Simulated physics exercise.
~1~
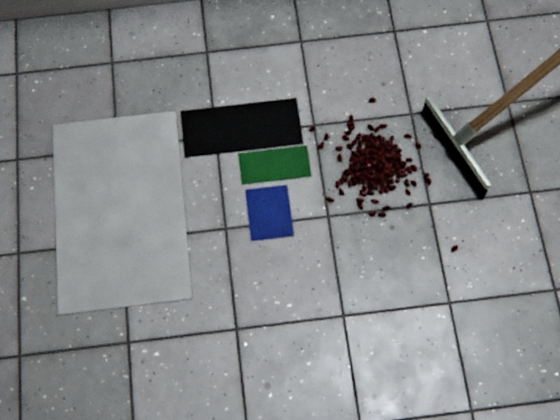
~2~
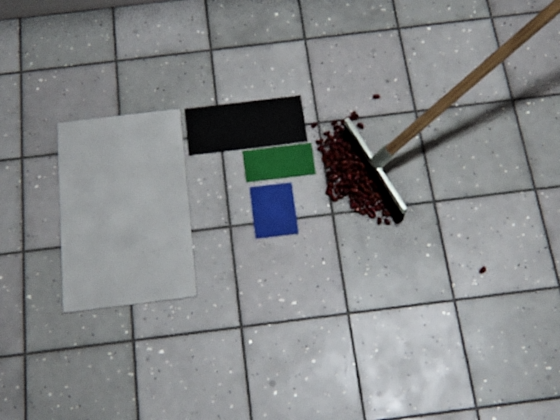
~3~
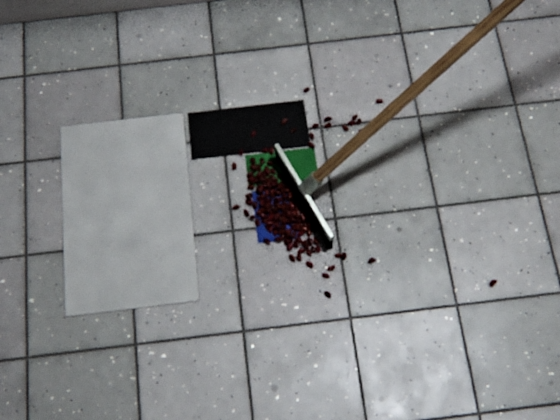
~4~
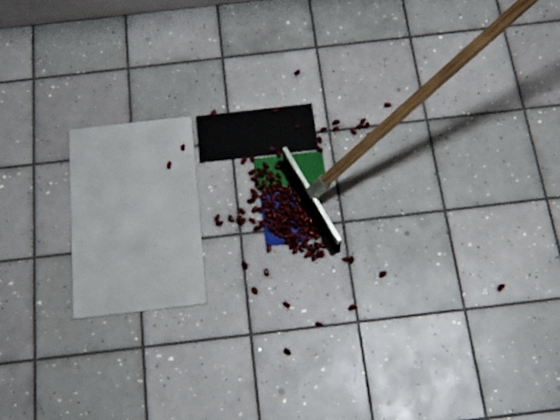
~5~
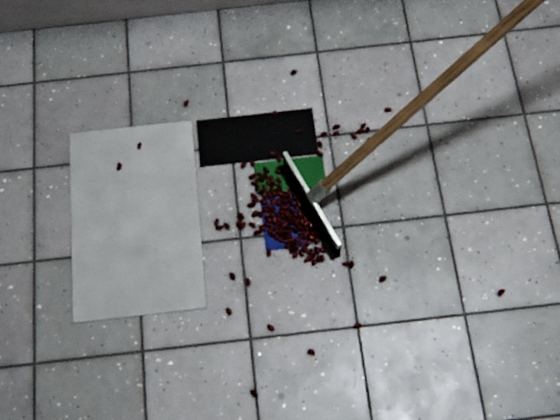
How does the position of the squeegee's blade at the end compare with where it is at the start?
At the start the blade stands to the right of the bean pile, clear of the coloured sheets. By the end it is further left, resting across the green sheet and beside the blue one.
